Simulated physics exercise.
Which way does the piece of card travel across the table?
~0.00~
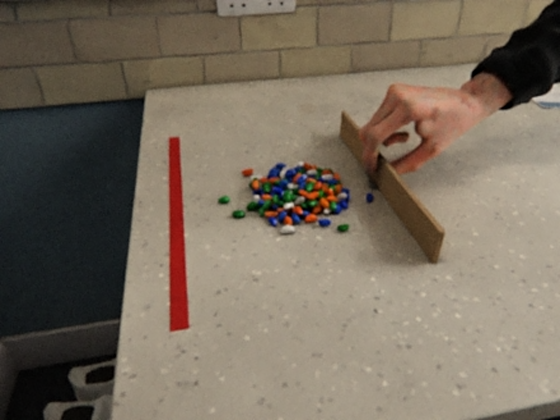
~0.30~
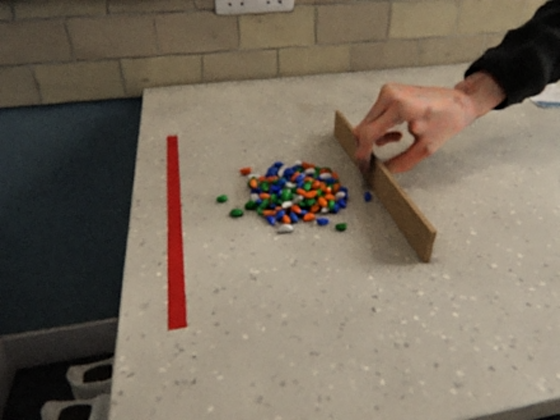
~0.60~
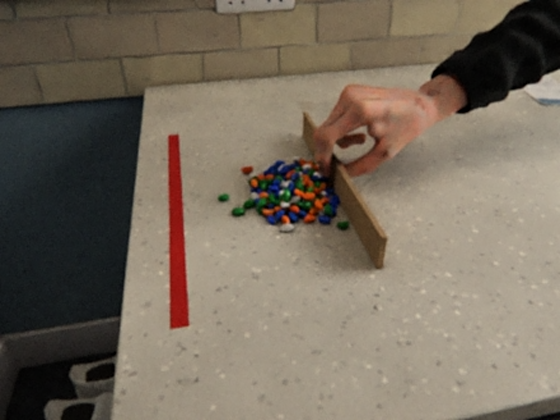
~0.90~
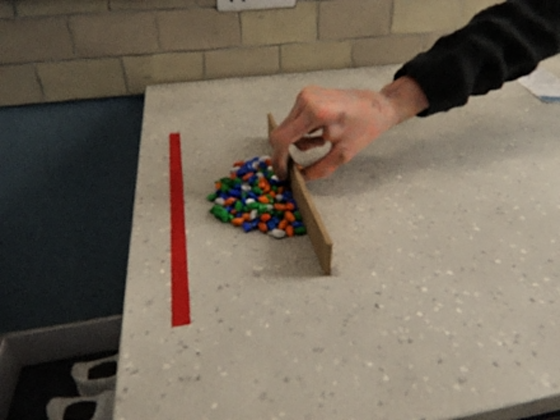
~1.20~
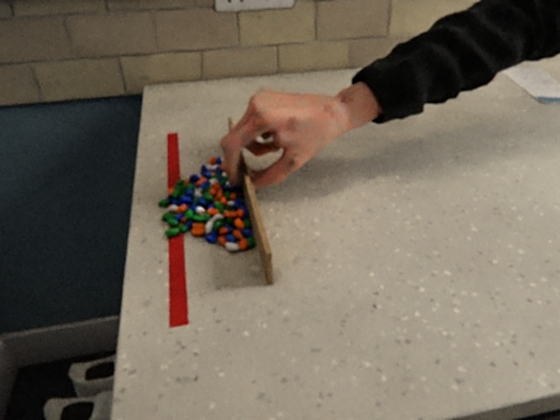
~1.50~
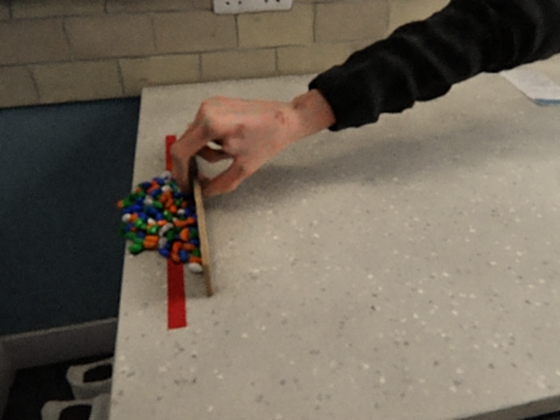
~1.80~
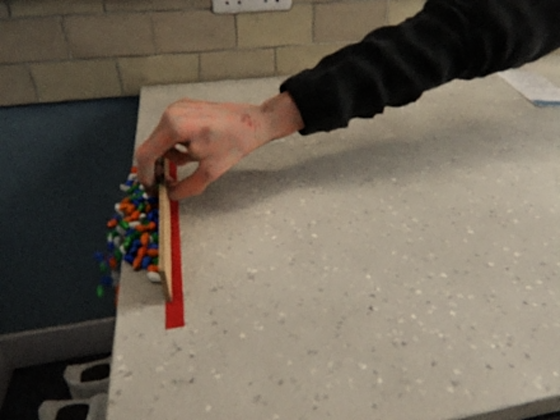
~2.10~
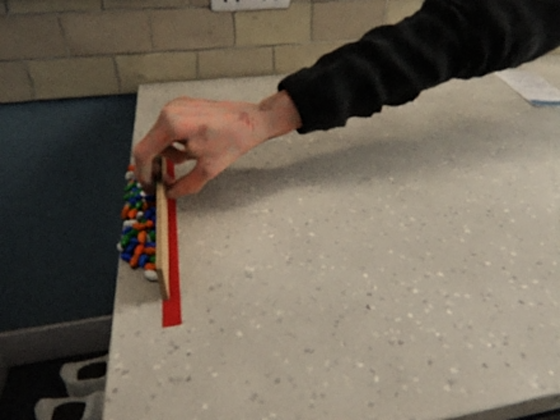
It moves to the left, pushing the colourful bits ahead of it until it stops at the red tape.
